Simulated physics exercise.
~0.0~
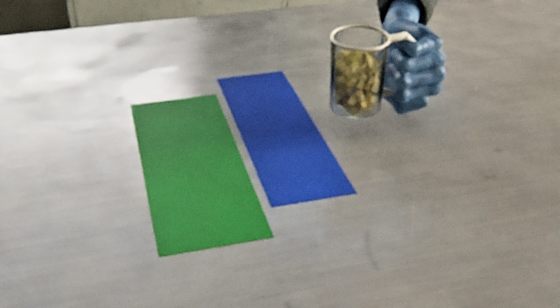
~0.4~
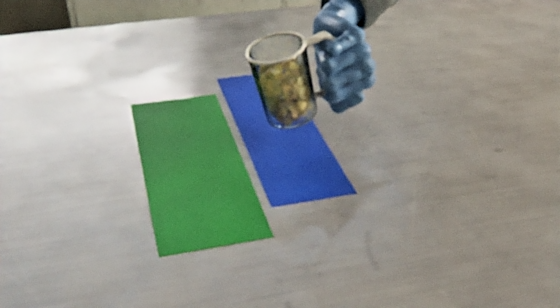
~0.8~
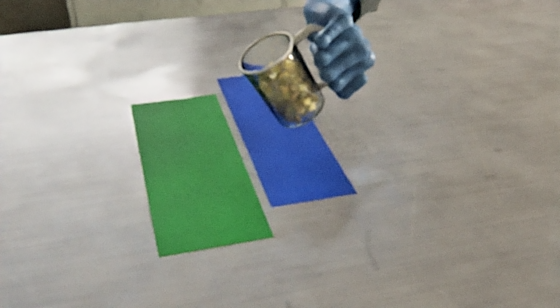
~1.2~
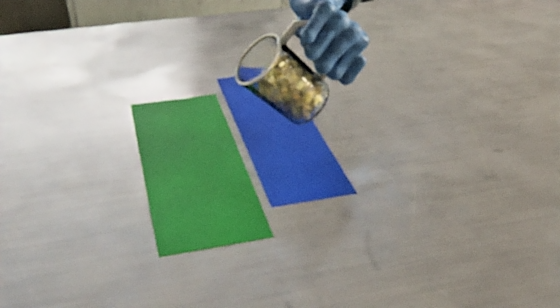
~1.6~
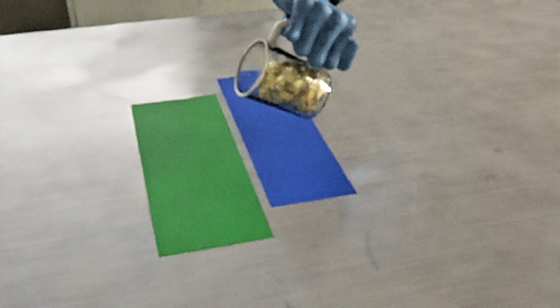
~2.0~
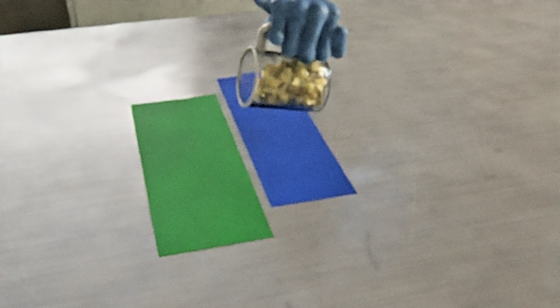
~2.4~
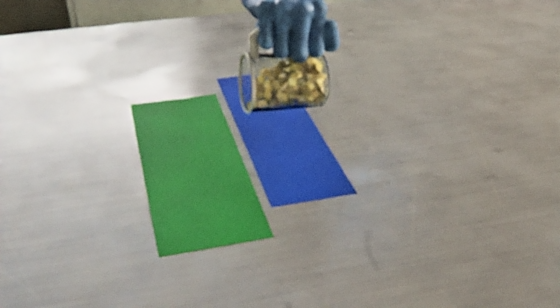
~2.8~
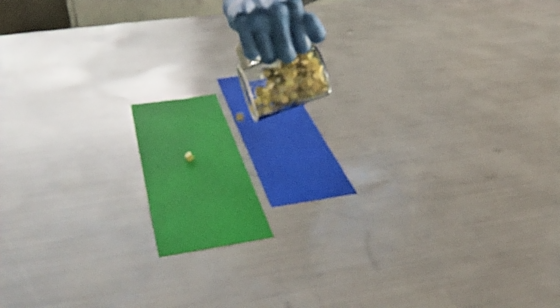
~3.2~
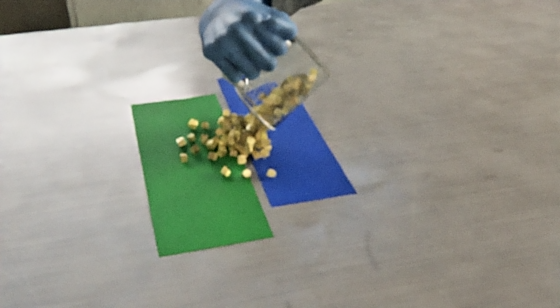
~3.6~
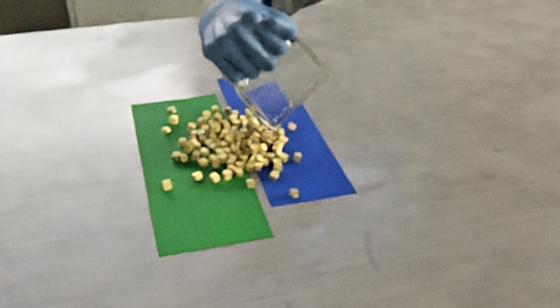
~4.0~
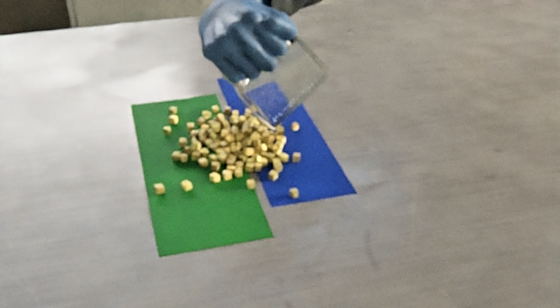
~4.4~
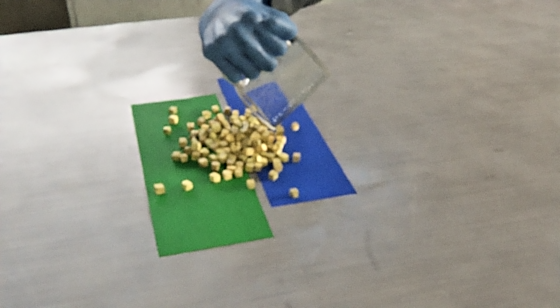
To begin with, a blue-gloved hand holds a clear cup filled with small yellowish cubes at the right of a green mat and a blue mat lying side by side on a grey table. The hand carries the cup left over the blue mat and starts tilting it toward the green one. It keeps turning the cup until it lies on its side, and a couple of cubes drop out. As the cup tips further, the rest tumble out in a rush. They end up heaped across both mats, with a few scattered around, while the hand holds the emptied cup upturned above.
